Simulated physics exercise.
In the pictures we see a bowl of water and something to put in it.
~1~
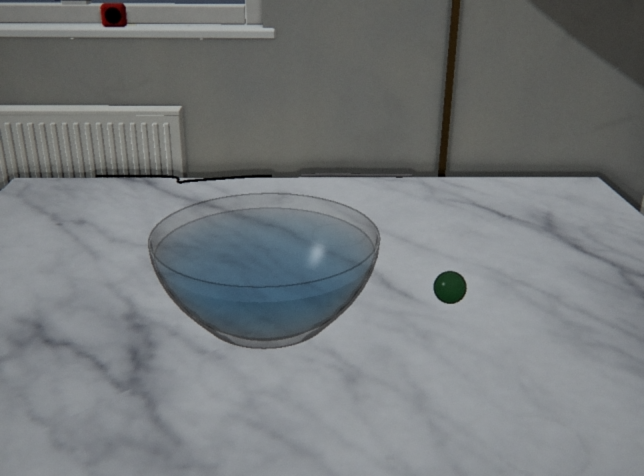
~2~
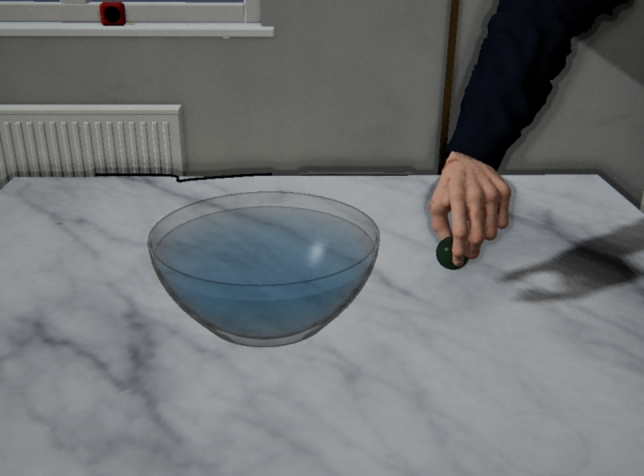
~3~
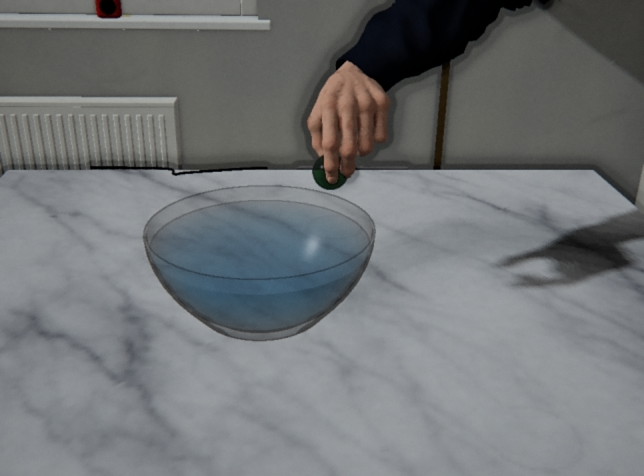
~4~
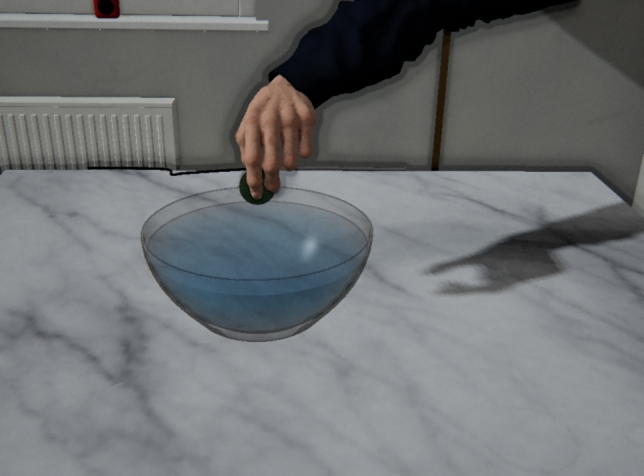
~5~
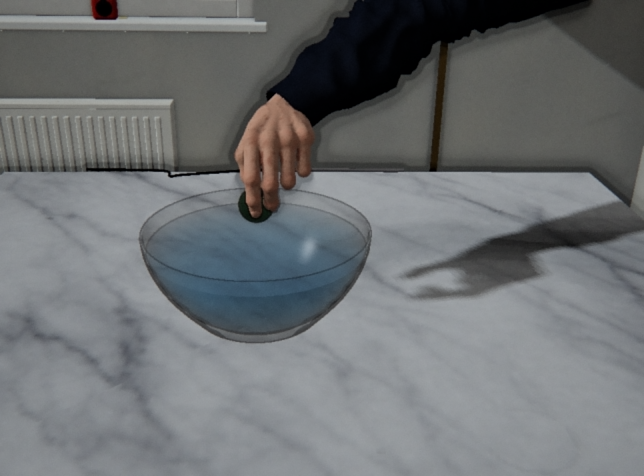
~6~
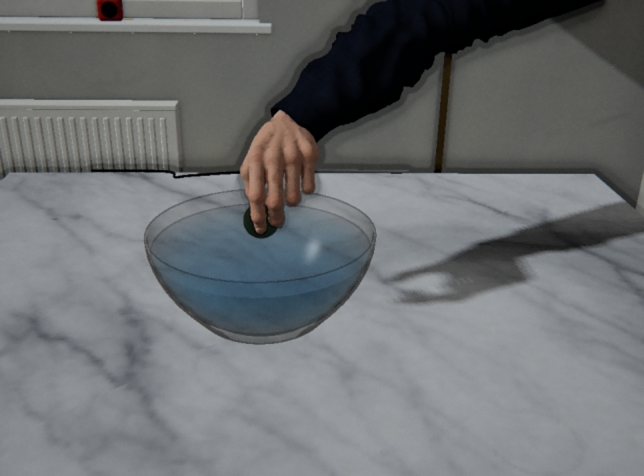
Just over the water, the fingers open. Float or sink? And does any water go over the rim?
Well, it heads down, and as for the bowl, it copes fine.
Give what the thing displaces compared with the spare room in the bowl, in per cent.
Some 0 per cent.
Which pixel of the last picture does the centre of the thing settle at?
Roughly at pixel (263, 291).
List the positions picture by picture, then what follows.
The glass marble lies on the top at (450, 288); bowl (266, 272) about three quarters full, in the first picture.
A hand picks up the glass marble at (453, 253); bowl about three quarters full, surface at (266, 247), in the second picture.
The glass marble is carried over at (330, 172); bowl (262, 265) about three quarters full, in the third picture.
The glass marble is above the bowl at (258, 186); bowl about three quarters full, surface at (259, 242), in the fourth picture.
The glass marble comes down at (257, 205); bowl (258, 267) about three quarters full, in the fifth picture.
The glass marble is just over the surface at (261, 221); bowl about three quarters full, surface at (262, 244), in the sixth picture.
Next, the glass marble enters the water; the bowl is about three quarters full.
After that, the glass marble goes on down; the bowl is about three quarters full.
Finally, the glass marble has sunk; the bowl is about three quarters full; the top is dry.
